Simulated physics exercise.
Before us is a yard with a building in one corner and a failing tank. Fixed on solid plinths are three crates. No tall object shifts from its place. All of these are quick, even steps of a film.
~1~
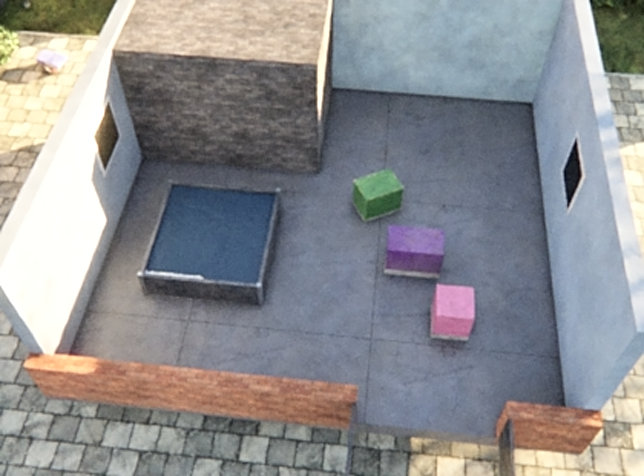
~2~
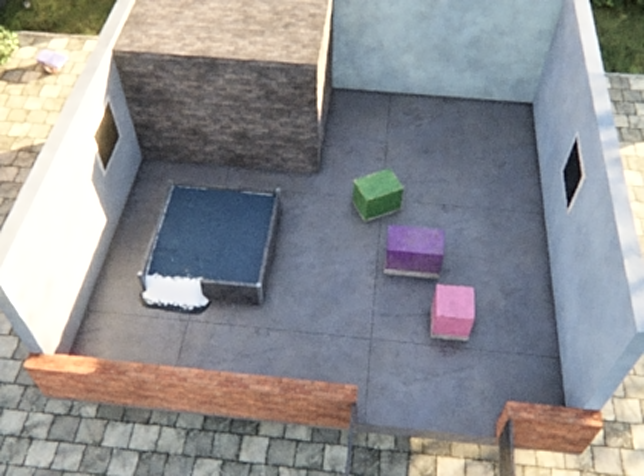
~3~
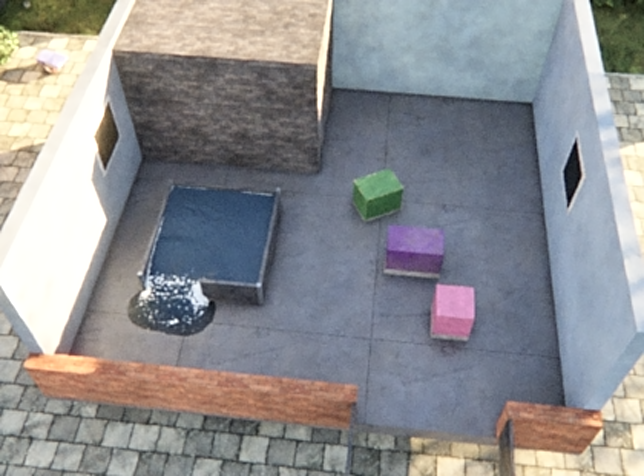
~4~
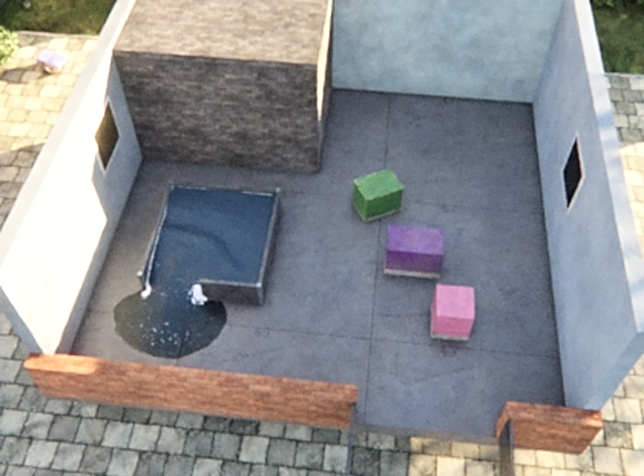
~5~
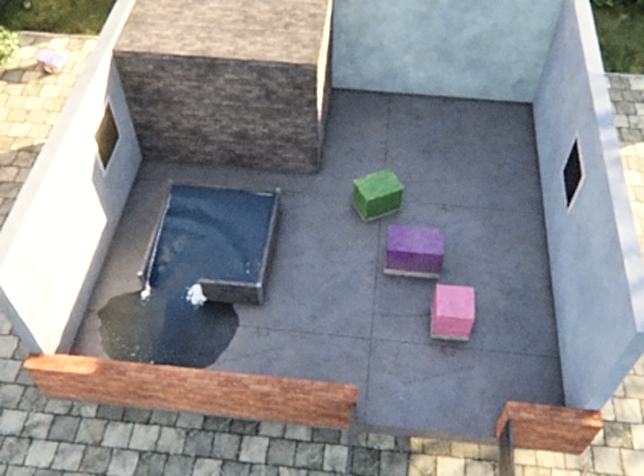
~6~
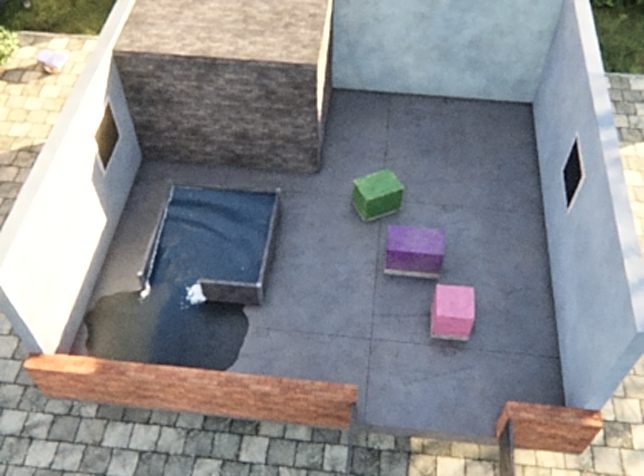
In a walled yard, water pours from a tank's front and spreads across the grey floor.
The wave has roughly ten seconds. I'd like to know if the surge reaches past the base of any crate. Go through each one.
Here is how it goes: The green crate is reached; the pink crate is not reached; the purple crate is not reached.
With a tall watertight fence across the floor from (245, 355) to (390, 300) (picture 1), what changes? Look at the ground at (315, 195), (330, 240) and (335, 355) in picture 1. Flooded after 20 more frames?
As listed: No water, no water, awash.
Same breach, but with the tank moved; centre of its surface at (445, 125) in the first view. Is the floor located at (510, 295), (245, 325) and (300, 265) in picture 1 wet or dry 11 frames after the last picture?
In turn: Awash, no water, flooded.
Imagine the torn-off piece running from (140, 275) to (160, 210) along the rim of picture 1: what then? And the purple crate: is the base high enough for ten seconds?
Result: Purple is not reached.
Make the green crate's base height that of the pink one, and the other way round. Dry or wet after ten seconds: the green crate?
Note: Green crate is left dry.
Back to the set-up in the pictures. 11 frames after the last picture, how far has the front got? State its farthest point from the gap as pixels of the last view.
Estimated pixel: (363, 408).
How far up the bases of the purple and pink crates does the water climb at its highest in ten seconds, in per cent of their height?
Around 70 % and 80 %.
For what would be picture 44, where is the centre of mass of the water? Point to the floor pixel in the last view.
I'd put my finger on (237, 287).
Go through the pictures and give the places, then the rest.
The first frame shows still water in the tank at (213, 233).
In the second frame, the front is at (204, 306), out from the gap at (175, 290).
In the third frame, water pours out at (175, 290) and has run to (190, 330).
In the fourth frame, water pours out at (175, 290) and has run to (177, 353).
In the fifth frame, the front is at a hidden place, out from the gap at (175, 290).
In the sixth frame, the front is at a hidden place, out from the gap at (175, 290).
A moment on, water covers 10 % of the floor; the green crate not reached, the pink crate not reached, the purple crate not reached.
Next, water covers 15 % of the floor; the green crate not reached, the pink crate not reached, the purple crate not reached.
Then, water covers 30 % of the floor; the green crate not reached, the pink crate water round its plinth, the purple crate not reached.
Later, water covers 50 % of the floor; the green crate water round its plinth, the pink crate water round its plinth, the purple crate water round its plinth.
In the end, water covers 80 % of the floor; the green crate was topped, the pink crate stayed above the water, the purple crate stayed above the water.
